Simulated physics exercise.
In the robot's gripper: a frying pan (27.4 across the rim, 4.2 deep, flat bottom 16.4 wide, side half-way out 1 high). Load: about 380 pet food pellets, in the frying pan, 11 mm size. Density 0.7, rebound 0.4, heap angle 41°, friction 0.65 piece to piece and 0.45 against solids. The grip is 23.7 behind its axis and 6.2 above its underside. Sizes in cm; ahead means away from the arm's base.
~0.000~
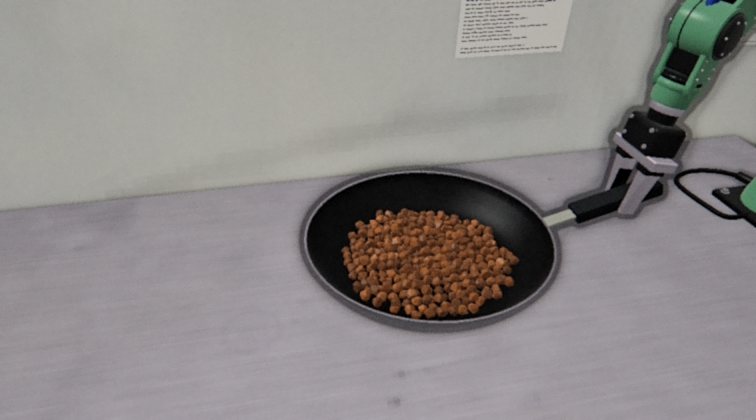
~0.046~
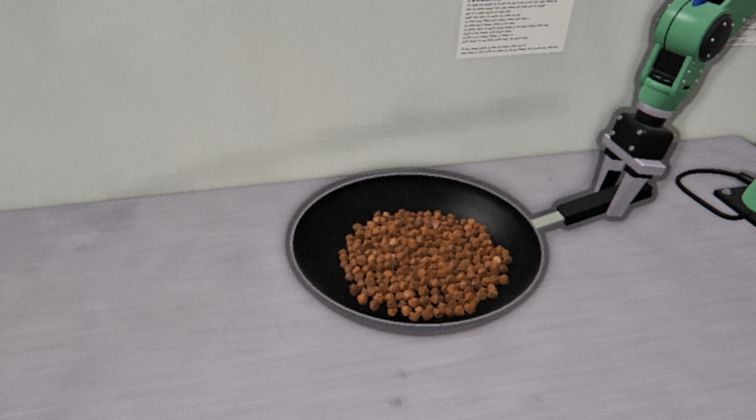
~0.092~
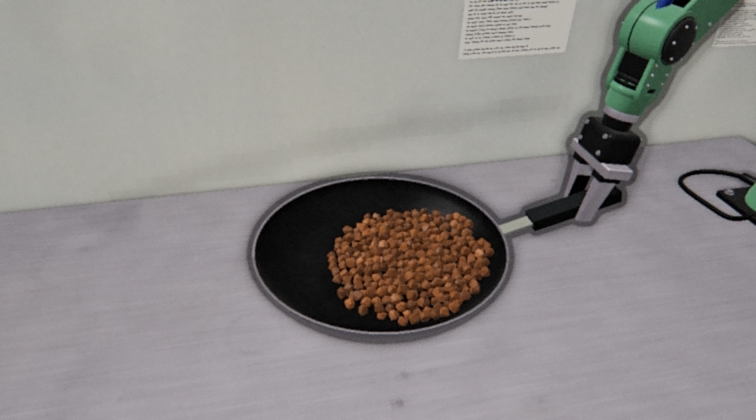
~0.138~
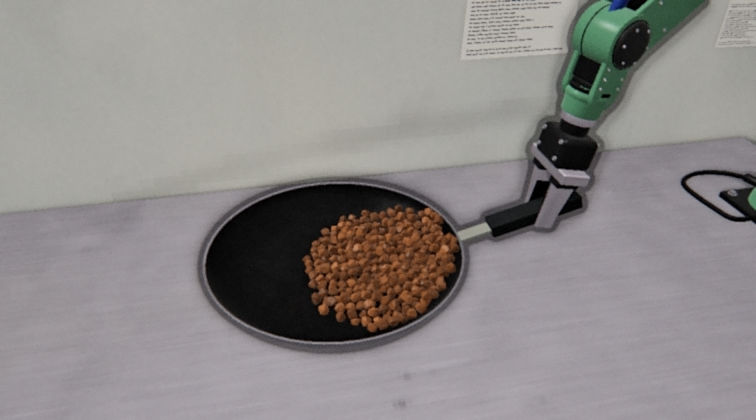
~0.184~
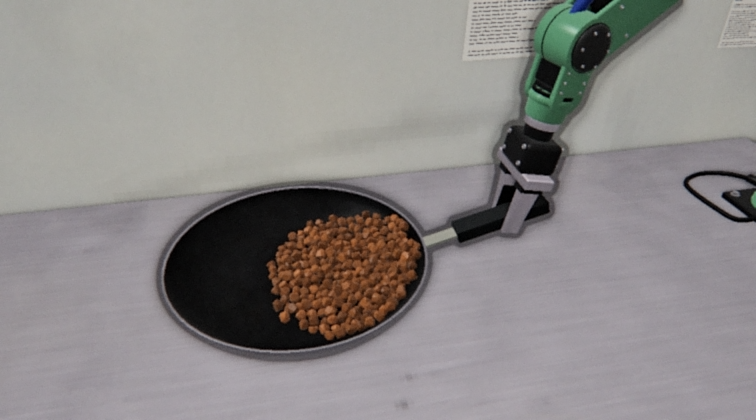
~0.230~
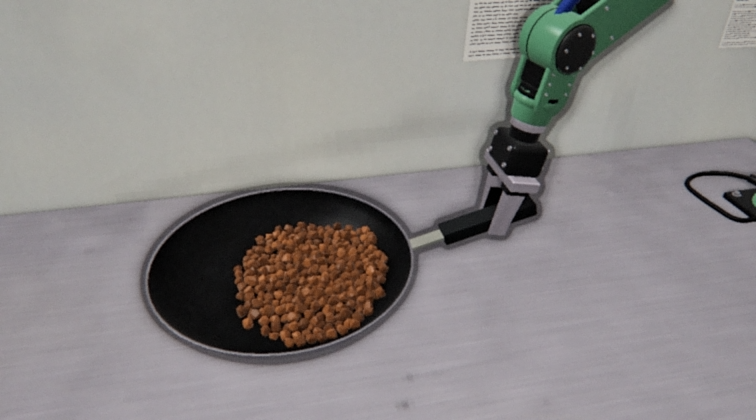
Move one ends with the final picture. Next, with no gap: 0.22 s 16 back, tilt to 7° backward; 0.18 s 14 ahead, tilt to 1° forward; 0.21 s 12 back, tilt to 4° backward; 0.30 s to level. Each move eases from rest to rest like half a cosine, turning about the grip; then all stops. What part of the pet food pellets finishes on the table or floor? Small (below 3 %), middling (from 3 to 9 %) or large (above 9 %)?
Answer: Small; below 3 % of the pet food pellets finish on the table or floor.
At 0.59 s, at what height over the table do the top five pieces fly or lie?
About 19 cm.
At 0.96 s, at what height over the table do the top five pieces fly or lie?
About 15 cm.
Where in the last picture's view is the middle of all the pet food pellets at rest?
At about (393, 268).
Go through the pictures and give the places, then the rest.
The first picture shows frying pan middle at (428, 250), level; upper third of the load around (426, 251), from x 345 to 515, top at y 215; 377 in the frying pan.
The second picture shows frying pan middle at (415, 252), level; upper third of the load around (425, 252), from x 345 to 505, top at y 215.
The third picture shows frying pan middle at (380, 258), level; upper third of the load around (436, 249), from x 330 to 490, top at y 210.
The fourth picture shows frying pan middle at (336, 265), level; upper third of the load around (419, 249), from x 305 to 455, top at y 210.
The fifth picture shows frying pan middle at (299, 271), level; upper third of the load around (382, 255), from x 270 to 415, top at y 215.
The sixth picture shows frying pan middle at (285, 273), level; upper third of the load around (338, 264), from x 240 to 385, top at y 225; 377 in the frying pan.
By 0.59 s, level, highest piece 19 above the table; 349 in the frying pan, 28 in flight or on a rim.
By 0.96 s, tilted 3° backward, highest piece 16 above the table; 372 in the frying pan, 5 on the table or floor.
By 1.34 s, level, highest piece 14 above the table; 372 in the frying pan, 5 on the table or floor.
By 2.39 s, level, highest piece 14 above the table; 372 in the frying pan, 5 on the table or floor.
Final count, 372 in the frying pan, 5 on the table or floor. That is 1 % on the table or floor.
